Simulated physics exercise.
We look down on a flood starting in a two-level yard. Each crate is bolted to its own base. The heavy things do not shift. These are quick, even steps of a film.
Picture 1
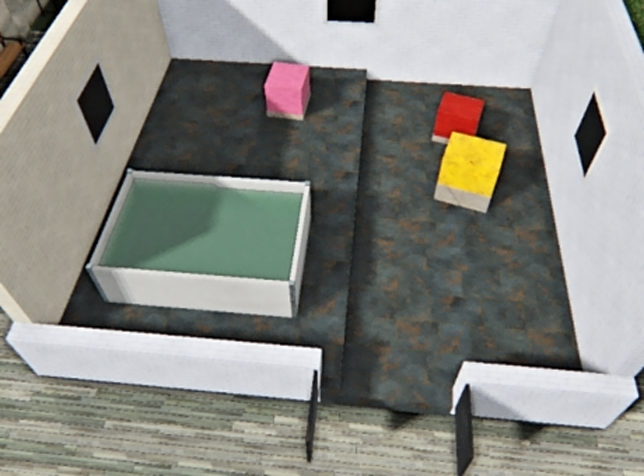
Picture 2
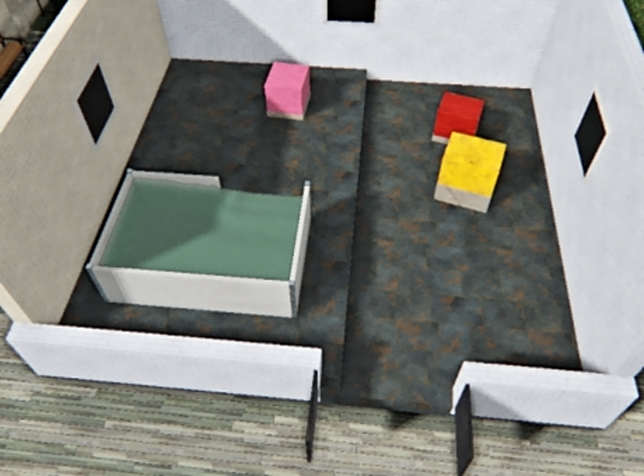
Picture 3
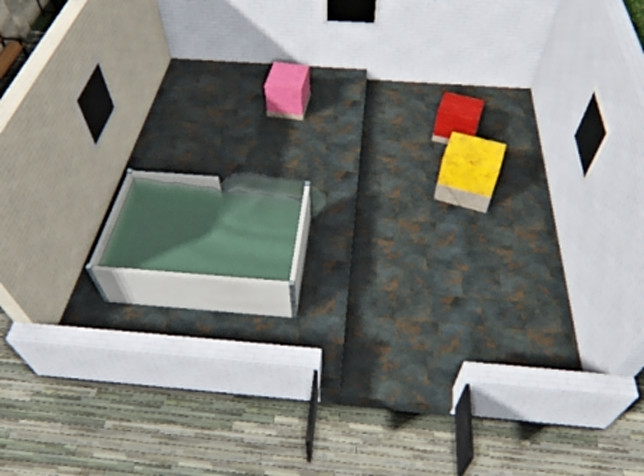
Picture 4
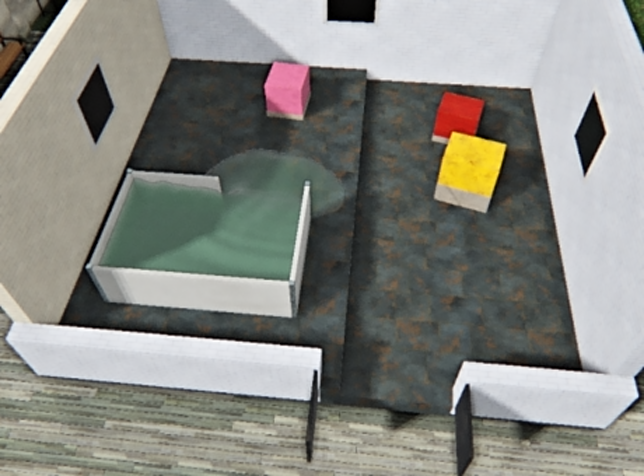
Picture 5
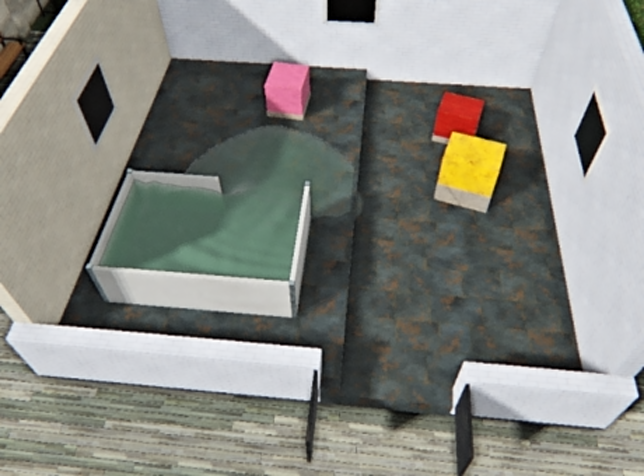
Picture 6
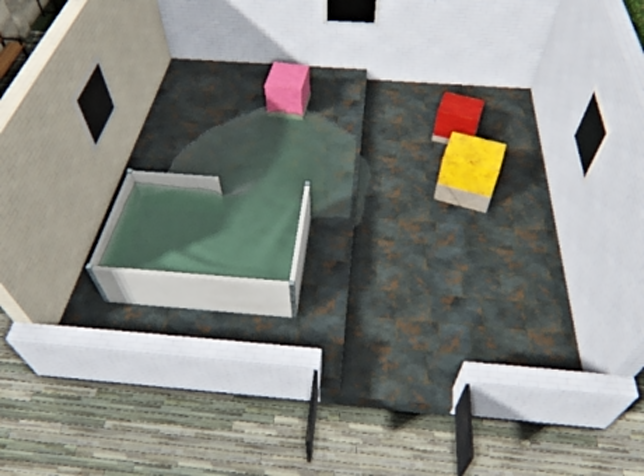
White-walled tank of green water losing part of its far side, water pouring out and spreading across the dark floor toward a pink block.
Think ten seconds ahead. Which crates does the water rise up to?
One by one: The pink crate gets wet; the red crate gets wet; the yellow crate stays dry.
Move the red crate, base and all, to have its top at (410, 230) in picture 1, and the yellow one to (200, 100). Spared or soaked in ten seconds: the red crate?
In short: Red stays dry.
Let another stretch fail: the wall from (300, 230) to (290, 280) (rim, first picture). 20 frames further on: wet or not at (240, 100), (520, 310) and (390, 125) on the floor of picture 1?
As listed: Not flooded, under water, not flooded.
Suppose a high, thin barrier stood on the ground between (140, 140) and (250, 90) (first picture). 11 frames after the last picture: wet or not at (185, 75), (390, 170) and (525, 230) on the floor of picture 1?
One after the other: No water, wet, dry.
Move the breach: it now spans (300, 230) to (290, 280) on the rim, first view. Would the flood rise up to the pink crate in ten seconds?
Pink crate remains dry.
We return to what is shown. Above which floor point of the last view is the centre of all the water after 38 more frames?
At about (321, 164).
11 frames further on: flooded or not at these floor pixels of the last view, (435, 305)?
At that place: Not flooded.
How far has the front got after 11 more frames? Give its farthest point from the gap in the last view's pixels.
I would point to (505, 91).
A moment on, water covers 30 % of the floor; the pink crate water round its plinth, the red crate not reached, the yellow crate not reached.
Next, water covers 45 % of the floor; the pink crate water round its plinth, the red crate water round its plinth, the yellow crate water round its plinth.
Then, water covers 55 % of the floor; the pink crate water round its plinth, the red crate water round its plinth, the yellow crate water round its plinth.
Later, water covers 80 % of the floor; the pink crate water round its plinth, the red crate water round its plinth, the yellow crate water round its plinth.
In the end, water covers 95 % of the floor; the pink crate was topped, the red crate was topped, the yellow crate stayed above the water.
